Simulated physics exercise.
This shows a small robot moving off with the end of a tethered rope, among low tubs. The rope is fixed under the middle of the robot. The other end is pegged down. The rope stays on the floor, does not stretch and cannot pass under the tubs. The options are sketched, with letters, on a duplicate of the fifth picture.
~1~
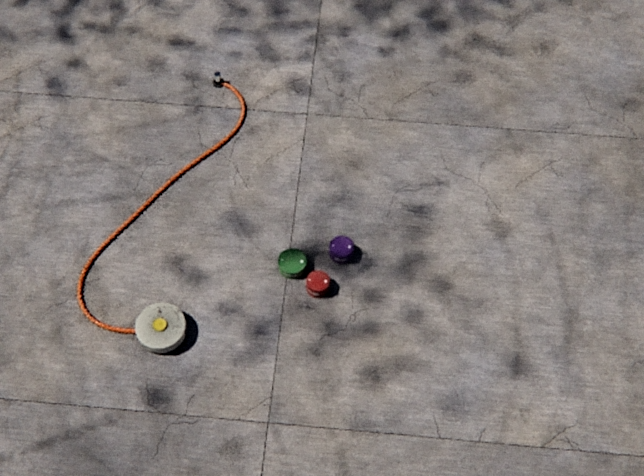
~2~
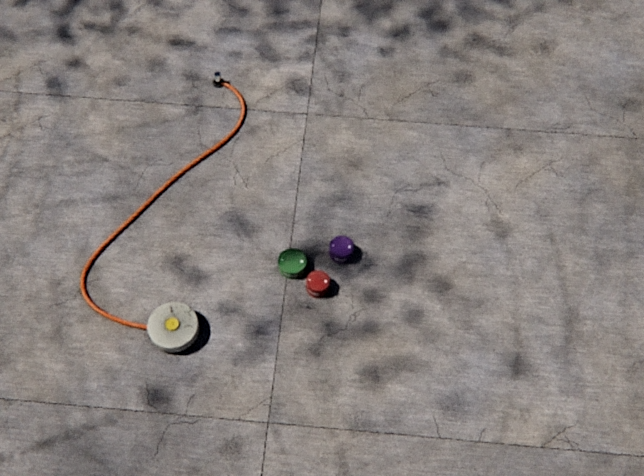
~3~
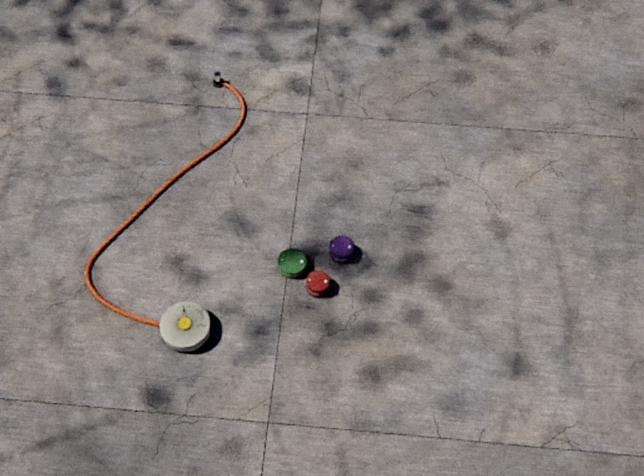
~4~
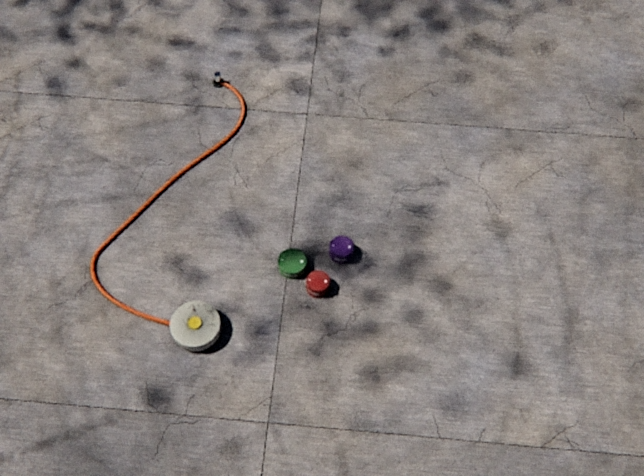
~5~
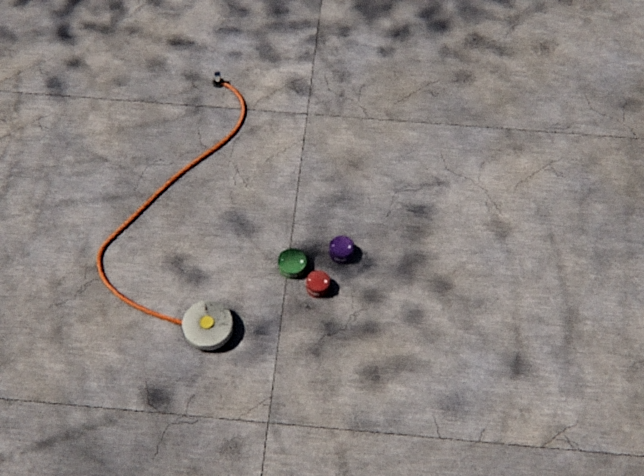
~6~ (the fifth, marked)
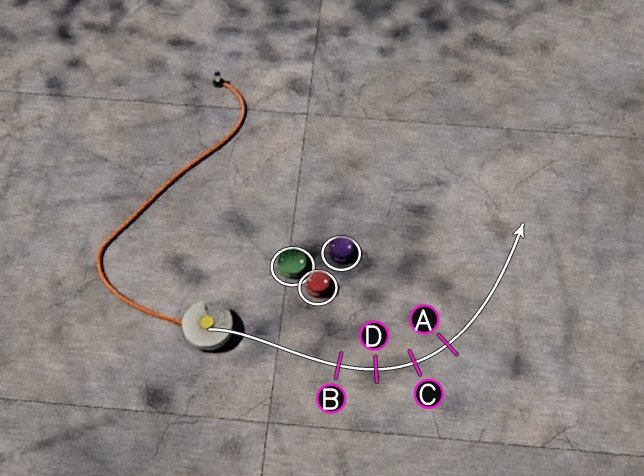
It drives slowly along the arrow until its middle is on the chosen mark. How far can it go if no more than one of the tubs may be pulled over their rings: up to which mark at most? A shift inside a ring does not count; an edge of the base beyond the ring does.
As far as tick A.
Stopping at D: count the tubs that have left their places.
The count is none.
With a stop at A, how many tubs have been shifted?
The count is none.
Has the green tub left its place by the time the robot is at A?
By then, no.
On the copy, A at (448, 344); B at (339, 365); C at (415, 363); D at (376, 369); the route from (209, 330) via (417, 362) to (523, 224).
On A. First, robot (293, 349).
Then, robot (379, 366).
Finally, robot (449, 341); none over the rings.
By contrast, B is within the limit but short; C is within the limit but short; D is within the limit but short.
